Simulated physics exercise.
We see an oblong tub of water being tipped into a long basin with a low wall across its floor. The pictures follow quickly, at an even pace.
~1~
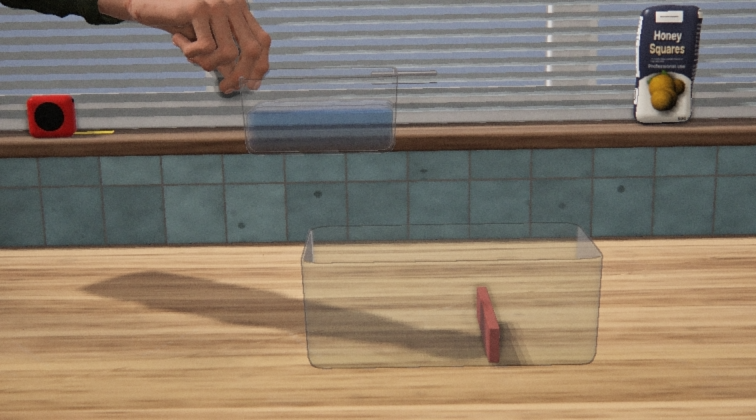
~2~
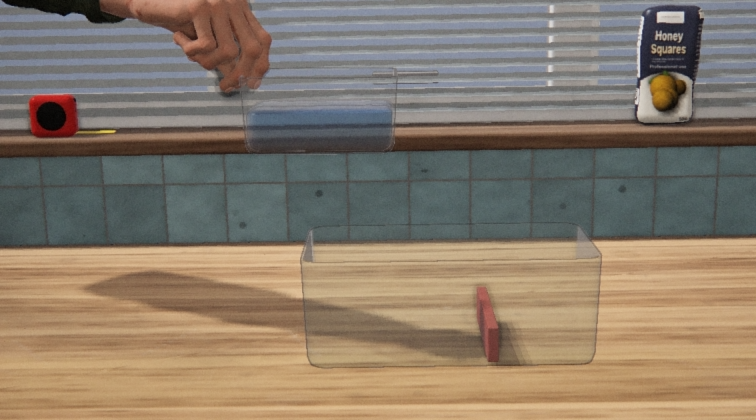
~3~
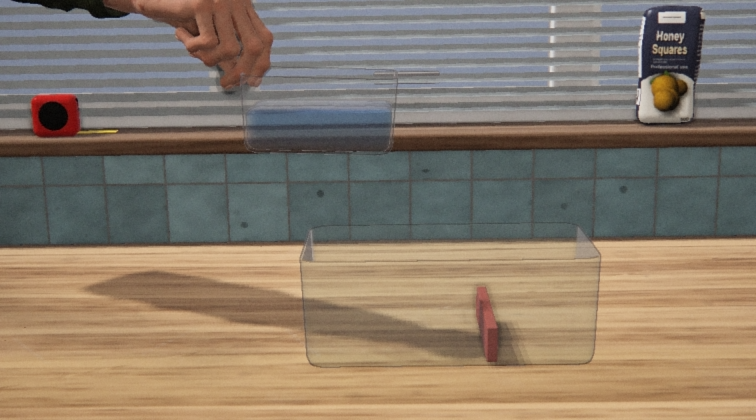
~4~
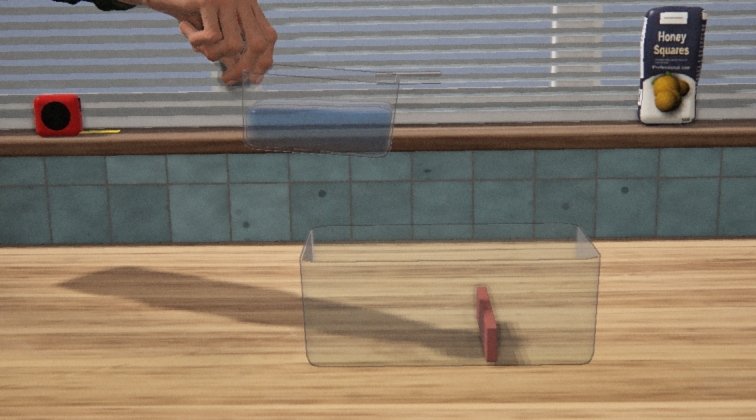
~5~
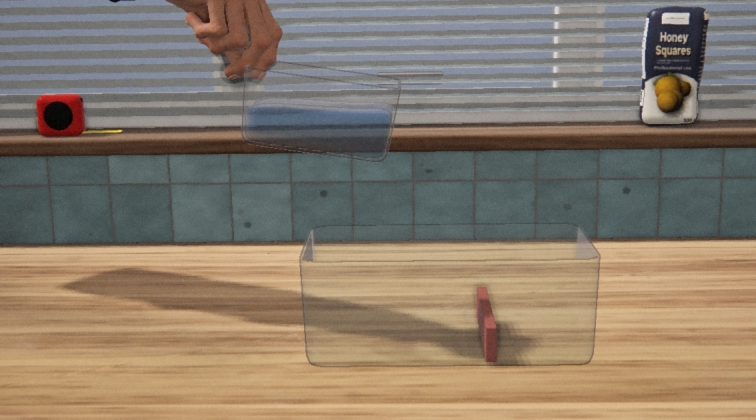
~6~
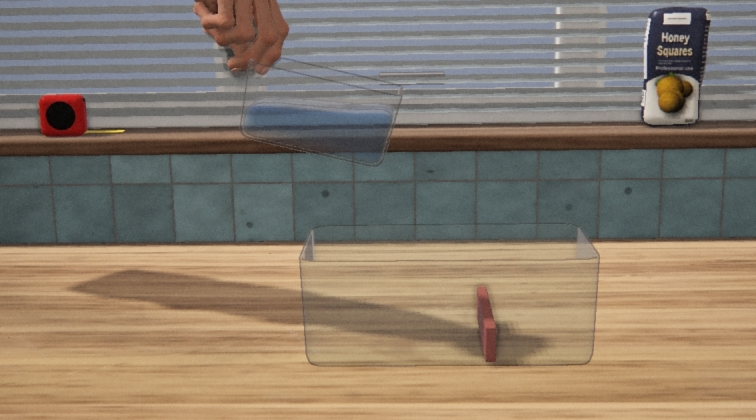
A hand slowly tilting a clear tub of blue water rightward above a long transparent basin with a low red wall inside.
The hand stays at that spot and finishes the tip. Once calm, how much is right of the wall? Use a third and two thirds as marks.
The share right of the wall is less than a third.
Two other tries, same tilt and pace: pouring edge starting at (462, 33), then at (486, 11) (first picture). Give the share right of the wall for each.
The first gives 55 %, the second 75 %.
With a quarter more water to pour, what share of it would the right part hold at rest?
It comes to 10 per cent or so.
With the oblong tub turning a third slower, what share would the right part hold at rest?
Roughly 5 in a hundred.
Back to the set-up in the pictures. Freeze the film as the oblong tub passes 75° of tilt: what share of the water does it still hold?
Roughly 50 in a hundred.
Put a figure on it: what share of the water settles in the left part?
Close to 90 per cent.
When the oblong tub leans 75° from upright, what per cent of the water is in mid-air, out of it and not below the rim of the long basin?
Near 45 %.
A moment on, the oblong tub is tipped on its side and 48 per cent is still to pour, 7 is left of the wall and 0 right of it.
Next, the oblong tub is tipped right over and 11 per cent is still to pour, 79 is left of the wall and 2 right of it.
Then the oblong tub is tipped right over and 0 per cent is still to pour, 89 is left of the wall and 7 right of it.
Later the oblong tub is tipped right over and 0 per cent is still to pour, 91 is left of the wall and 7 right of it.
At rest 91 per cent lies left of the wall, 7 right of it and 2 outside.
